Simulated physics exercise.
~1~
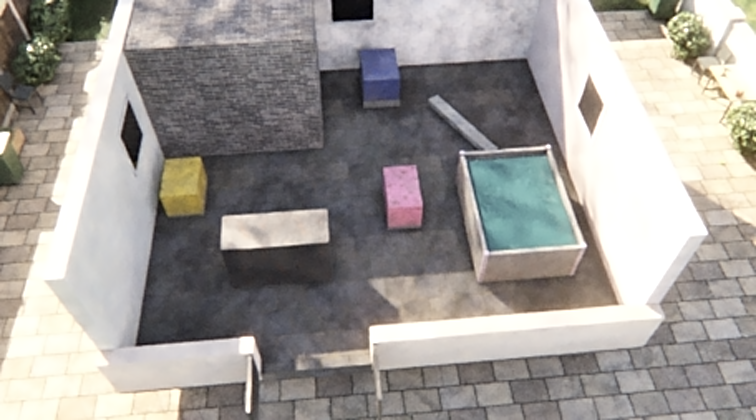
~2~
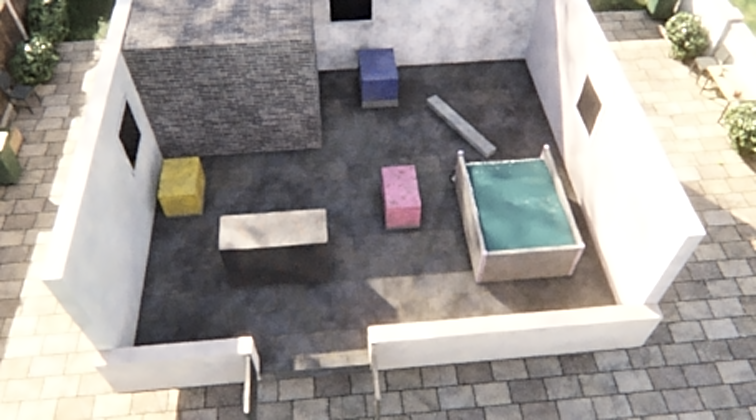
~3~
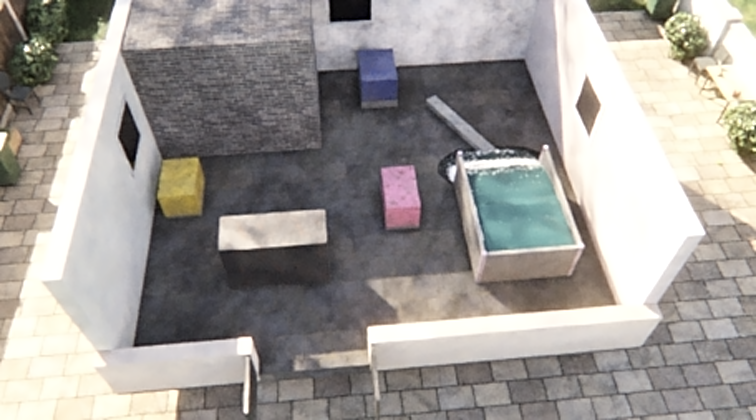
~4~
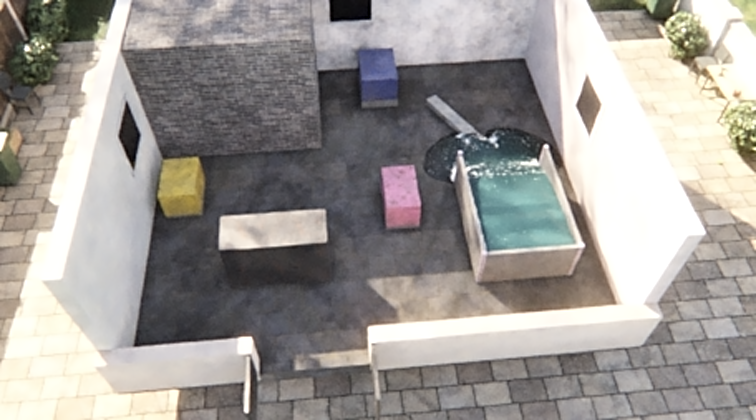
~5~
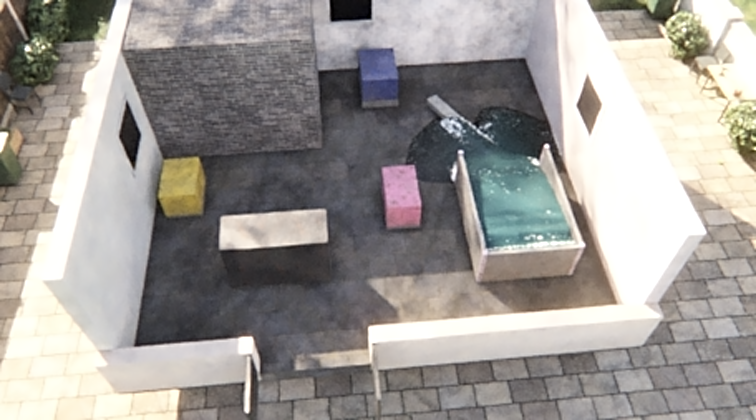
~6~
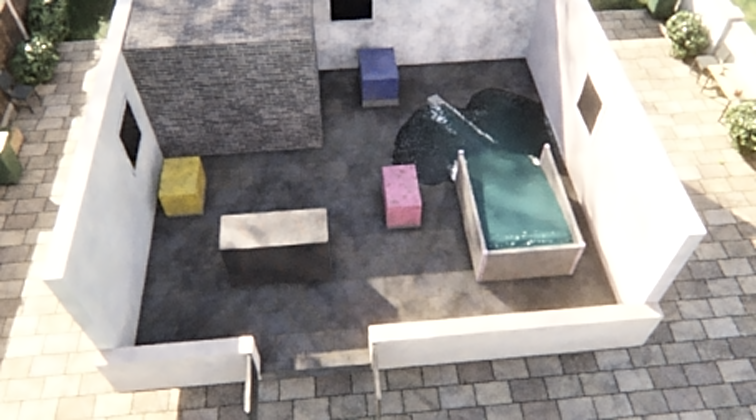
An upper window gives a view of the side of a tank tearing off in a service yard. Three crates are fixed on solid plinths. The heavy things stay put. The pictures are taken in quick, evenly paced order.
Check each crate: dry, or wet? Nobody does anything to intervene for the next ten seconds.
At the end, the pink crate is affected by the water, the yellow crate is affected by the water, the blue crate is affected by the water.
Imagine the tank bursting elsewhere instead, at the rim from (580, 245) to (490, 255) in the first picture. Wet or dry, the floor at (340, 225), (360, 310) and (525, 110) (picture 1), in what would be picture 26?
Order as asked: Swamped, swamped, swamped.
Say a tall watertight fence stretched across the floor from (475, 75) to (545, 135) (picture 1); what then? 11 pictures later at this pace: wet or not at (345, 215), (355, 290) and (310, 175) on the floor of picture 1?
Taking the three spots in order: Spared, spared, spared.
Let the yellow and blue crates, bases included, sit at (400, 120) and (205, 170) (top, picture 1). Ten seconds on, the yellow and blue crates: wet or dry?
In short: The yellow crate is wetted, the blue crate remains dry.
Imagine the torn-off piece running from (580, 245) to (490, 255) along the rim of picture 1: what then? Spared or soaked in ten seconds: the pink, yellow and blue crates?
Here's how it goes: The pink crate is swamped, the yellow crate is swamped, and the blue crate is left untouched.
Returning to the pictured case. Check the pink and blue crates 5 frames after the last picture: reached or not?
Pink wet, blue wet.
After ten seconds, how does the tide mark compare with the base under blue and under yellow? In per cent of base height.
I'd say 170 per cent for the first one and 200 per cent for the second.
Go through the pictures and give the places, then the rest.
The first picture shows the water tank at (518, 200) is whole and still.
In the second picture, water pours out on the water tank's far side and has run to a hidden place.
In the third picture, the front is at a hidden place, out from the gap on the water tank's far side.
In the fourth picture, the front is at (524, 134), out from the gap on the water tank's far side.
In the fifth picture, the front is at (505, 110), out from the gap on the water tank's far side.
In the sixth picture, the front is at (499, 92), out from the gap on the water tank's far side.
A moment on, water covers 30 % of the floor; the pink crate water round its plinth, the yellow crate not reached, the blue crate water round its plinth.
Next, water covers 30 % of the floor; the pink crate water round its plinth, the yellow crate not reached, the blue crate water round its plinth.
Then, water covers 40 % of the floor; the pink crate water round its plinth, the yellow crate not reached, the blue crate water round its plinth.
Later, water covers 70 % of the floor; the pink crate water round its plinth, the yellow crate water round its plinth, the blue crate water round its plinth.
In the end, water covers 95 % of the floor; the pink crate was topped, the yellow crate was topped, the blue crate was topped.
